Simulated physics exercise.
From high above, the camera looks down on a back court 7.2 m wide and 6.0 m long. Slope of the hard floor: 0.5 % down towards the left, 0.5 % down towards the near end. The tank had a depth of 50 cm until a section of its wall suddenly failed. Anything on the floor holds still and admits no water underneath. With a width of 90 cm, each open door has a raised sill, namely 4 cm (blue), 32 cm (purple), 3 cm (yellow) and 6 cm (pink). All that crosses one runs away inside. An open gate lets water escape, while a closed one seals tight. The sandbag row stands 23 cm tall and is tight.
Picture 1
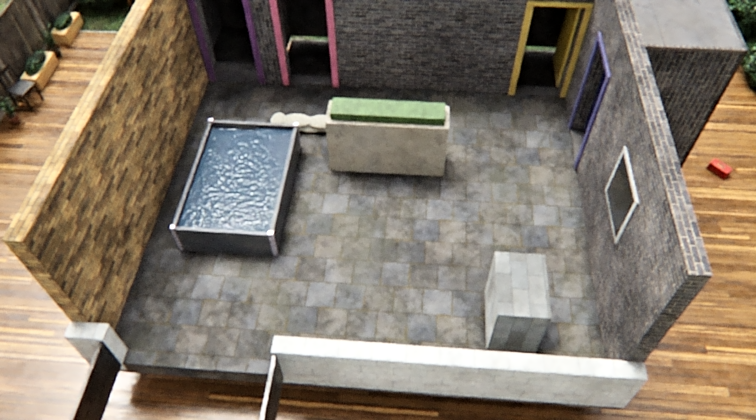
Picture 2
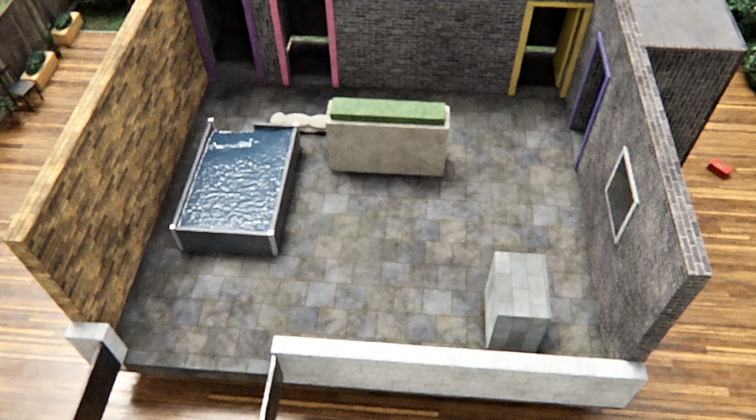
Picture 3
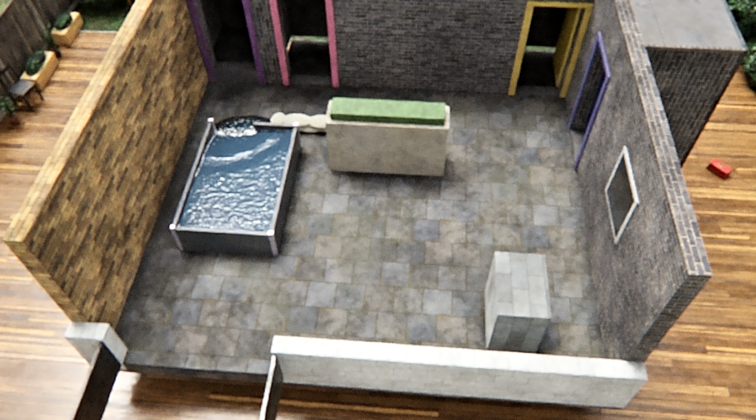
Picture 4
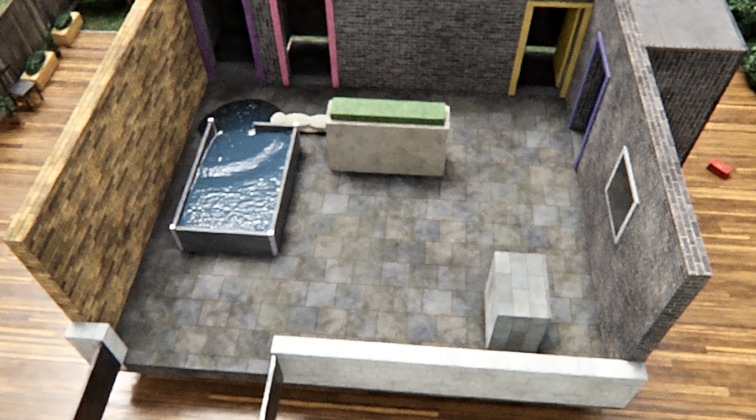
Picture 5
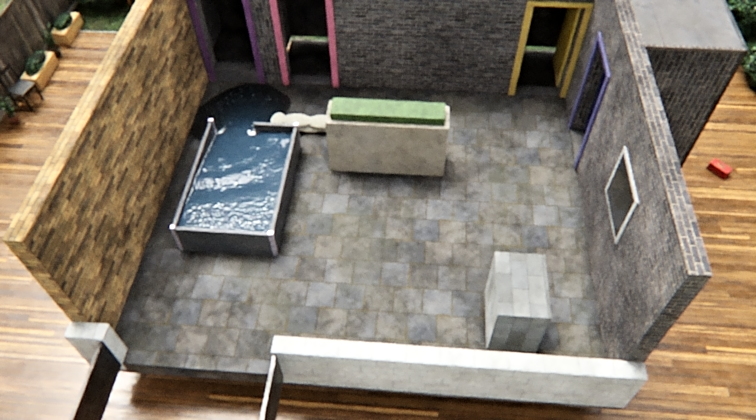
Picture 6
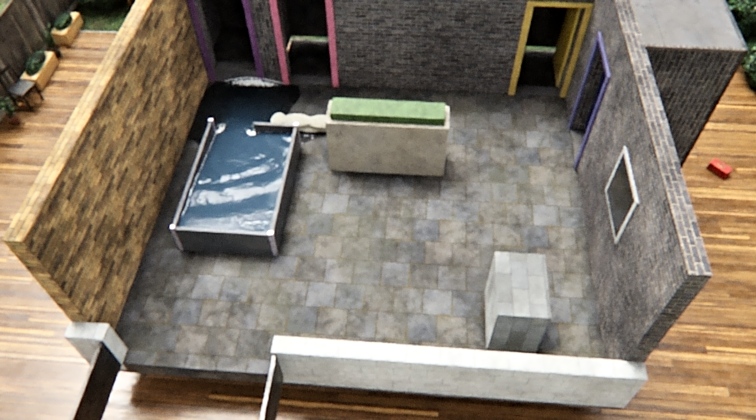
Water poured out of the far side of a raised tank in a walled courtyard, spreading in a dark, rounded pool across the stone floor toward the back wall with its purple and pink doorways.
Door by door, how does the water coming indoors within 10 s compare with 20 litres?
The blue door lets in more than that; the purple door lets in no more than that; the yellow door lets in more than that; the pink door lets in more than that.
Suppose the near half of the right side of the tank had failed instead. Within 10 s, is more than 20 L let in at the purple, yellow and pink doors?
Log - purple: Threshold not reached, yellow: Threshold topped, pink: Threshold not reached.
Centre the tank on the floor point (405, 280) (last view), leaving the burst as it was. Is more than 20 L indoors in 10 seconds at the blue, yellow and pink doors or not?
Then: Blue not over, yellow below, pink below.
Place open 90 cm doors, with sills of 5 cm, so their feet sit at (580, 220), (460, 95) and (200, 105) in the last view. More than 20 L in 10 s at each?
Door 1: Lower; door 2: Lower; door 3: Higher.
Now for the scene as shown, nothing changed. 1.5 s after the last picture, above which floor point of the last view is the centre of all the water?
(246, 159).
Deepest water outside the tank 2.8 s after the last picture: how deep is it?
I'd put it at close to 24 cm.
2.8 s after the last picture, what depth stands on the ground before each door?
Door by door, in cm: Blue reads 0, purple reads 22, yellow reads 0, pink reads 12.
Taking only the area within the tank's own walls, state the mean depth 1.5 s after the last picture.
Roughly 32 centimetres.
Then, 0.7 s after the last picture water covers 10 % of the floor and is deepest (36 cm) near (205, 92); blue door not reached, purple door 29 cm at the sill, 0 L in, yellow door not reached, pink door 11 cm at the sill, 3 L in.
Then, 1.5 s after the last picture water covers 10 % of the floor and is deepest (30 cm) near (227, 106); blue door not reached, purple door 28 cm at the sill, 0 L in, yellow door not reached, pink door 14 cm at the sill, 18 L in.
Then, 2.8 s after the last picture water covers 25 % of the floor and is deepest (24 cm) near (203, 98); blue door not reached, purple door 22 cm at the sill, 1 L in, yellow door not reached, pink door 12 cm at the sill, 53 L in.
Then, 5.3 s after the last picture water covers 45 % of the floor and is deepest (18 cm) near (200, 104); blue door 10 cm at the sill, 16 L in, purple door 17 cm at the sill, 1 L in, yellow door 6 cm at the sill, 3 L in, pink door 10 cm at the sill, 87 L in.
Then, 9.3 s after the last picture water covers 60 % of the floor and is deepest (10 cm) near (203, 98); blue door 7 cm at the sill, 65 L in, purple door 10 cm at the sill, 1 L in, yellow door 6 cm at the sill, 36 L in, pink door 7 cm at the sill, 103 L in.
